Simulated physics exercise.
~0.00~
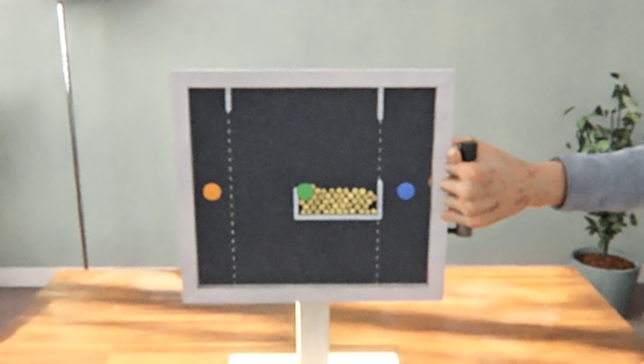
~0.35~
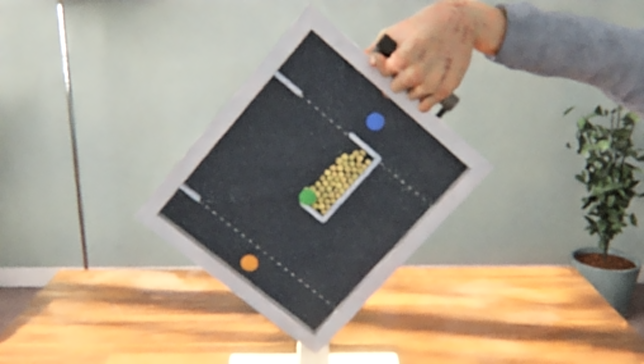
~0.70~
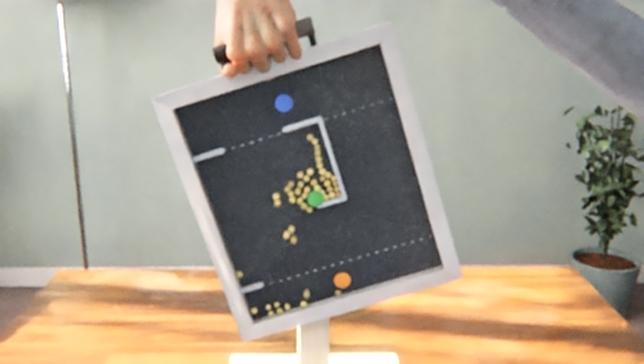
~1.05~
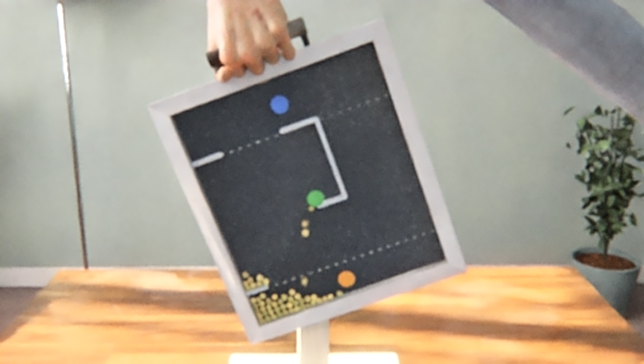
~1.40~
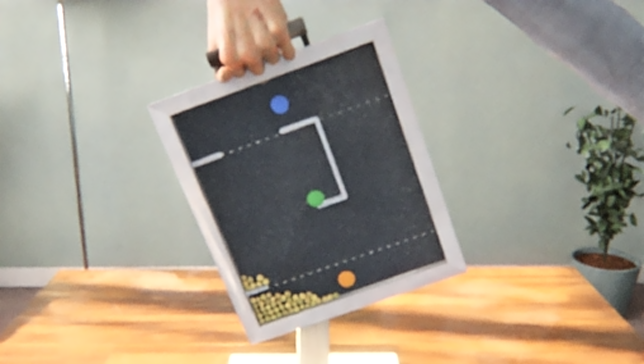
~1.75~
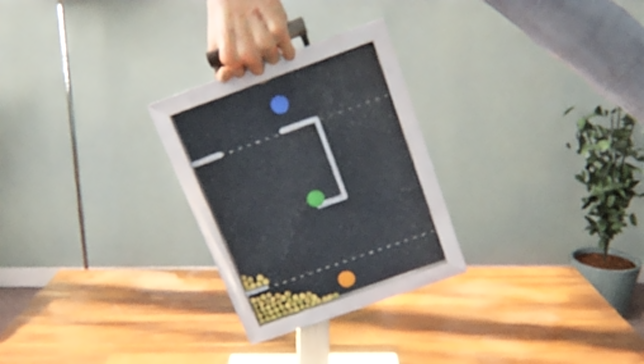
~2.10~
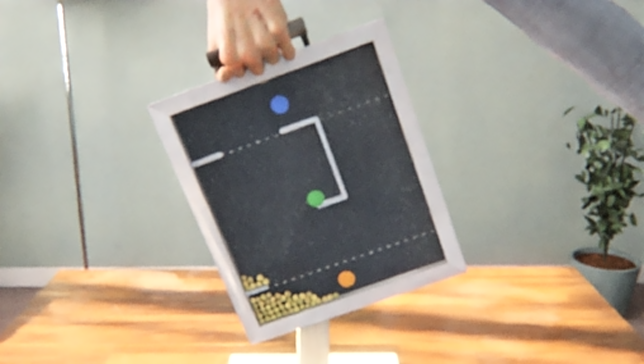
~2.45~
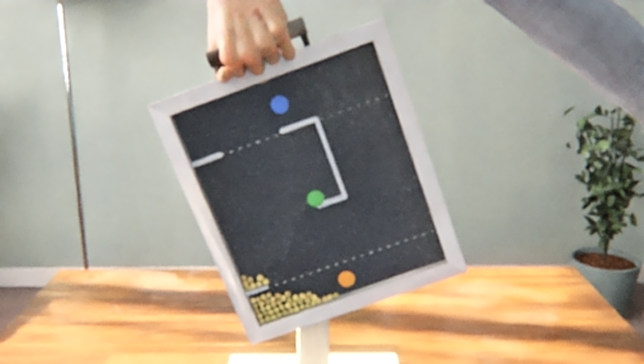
Hand turning an upright framed case anticlockwise, yellow beans spilling from an inner tray and settling in the lower left corner.
